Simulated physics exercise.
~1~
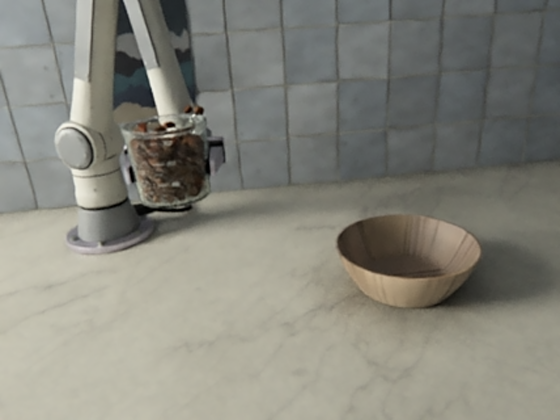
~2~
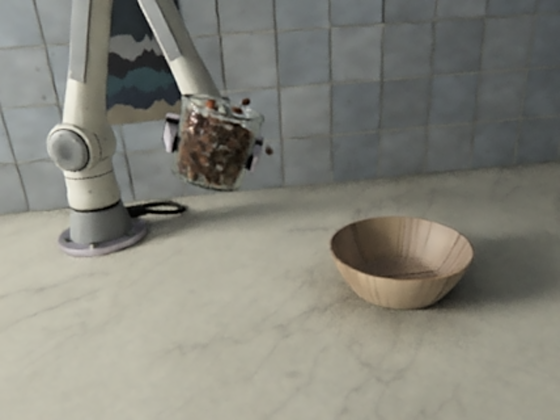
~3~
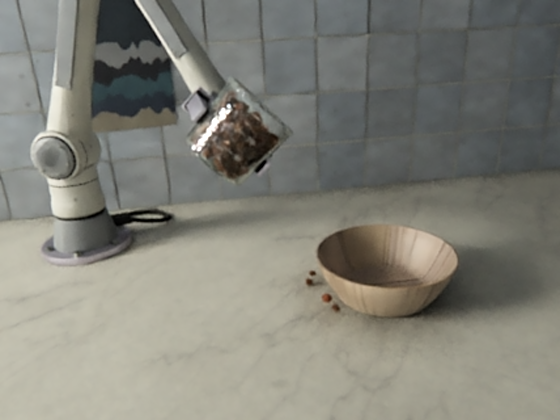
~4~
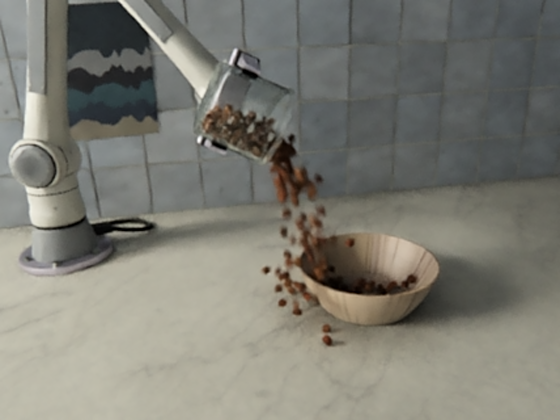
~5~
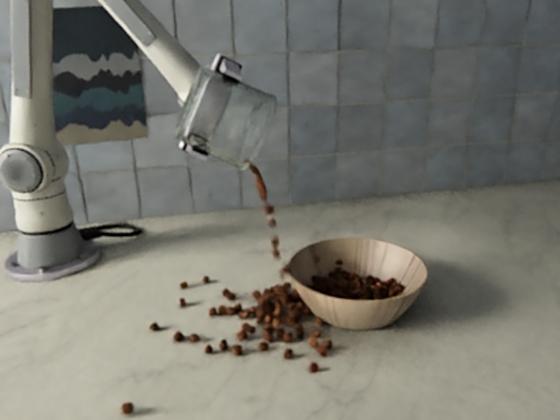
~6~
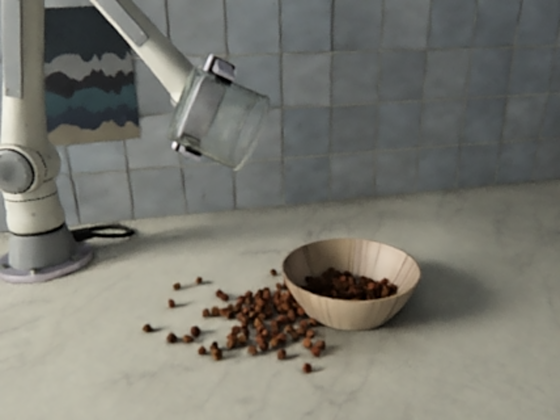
On a marble counter, a robot arm tips brown pellets into a bowl, spilling many beside it.
